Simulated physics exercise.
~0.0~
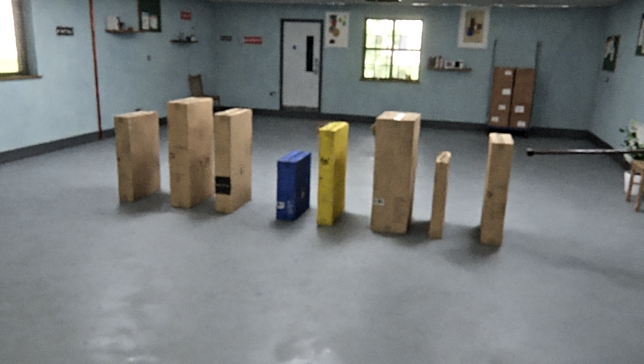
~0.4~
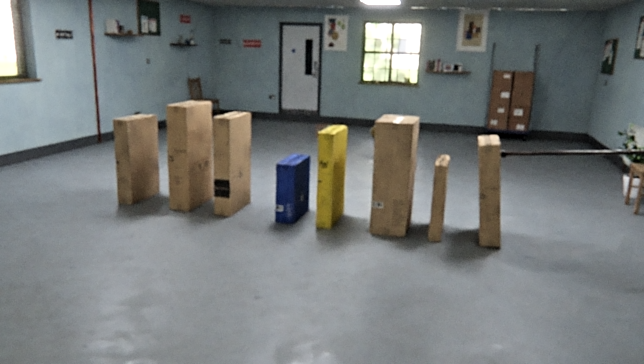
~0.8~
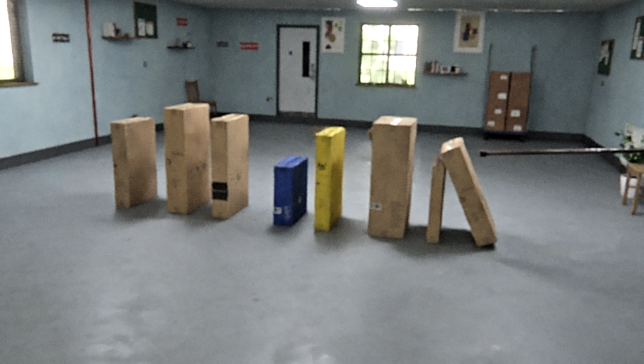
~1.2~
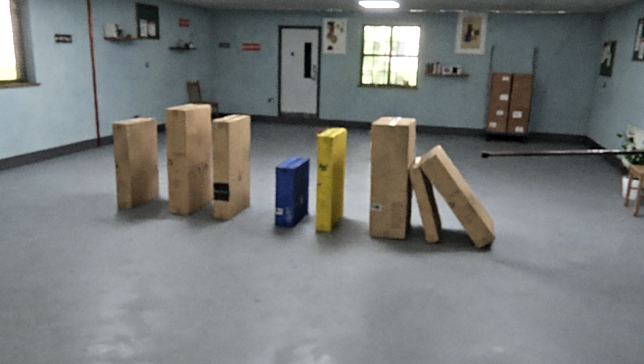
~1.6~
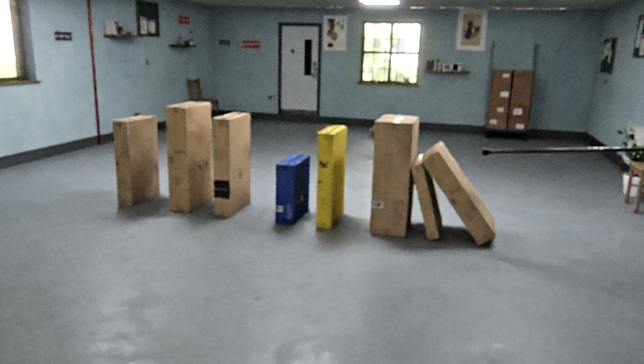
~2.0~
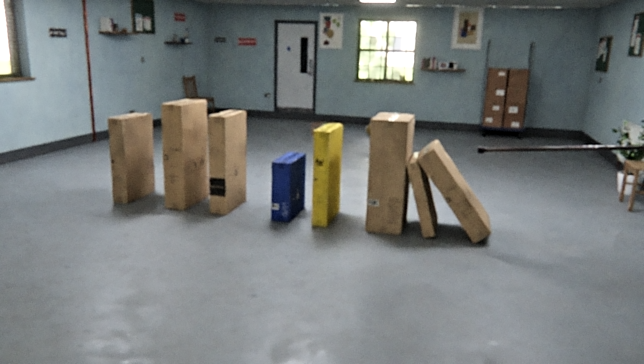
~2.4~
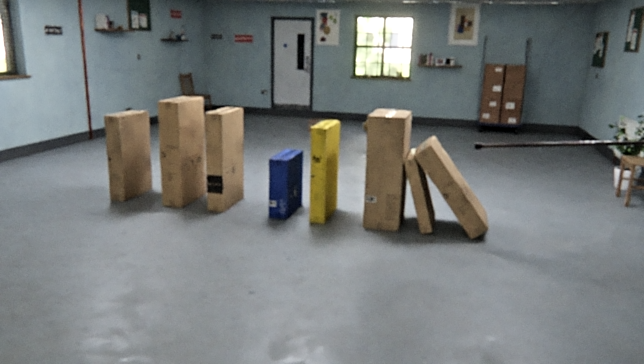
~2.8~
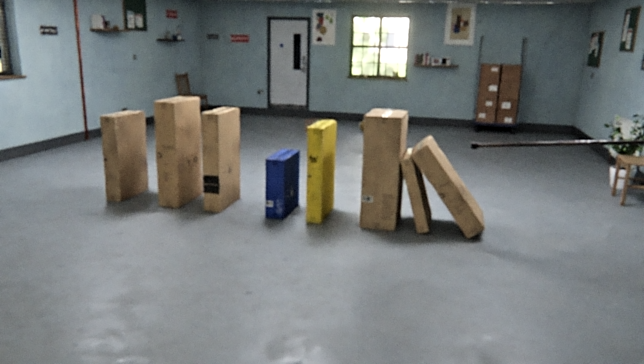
In a blue-walled room, a pole tips the rightmost of eight upright cartons onto its smaller neighbour, both leaning while the rest stand.
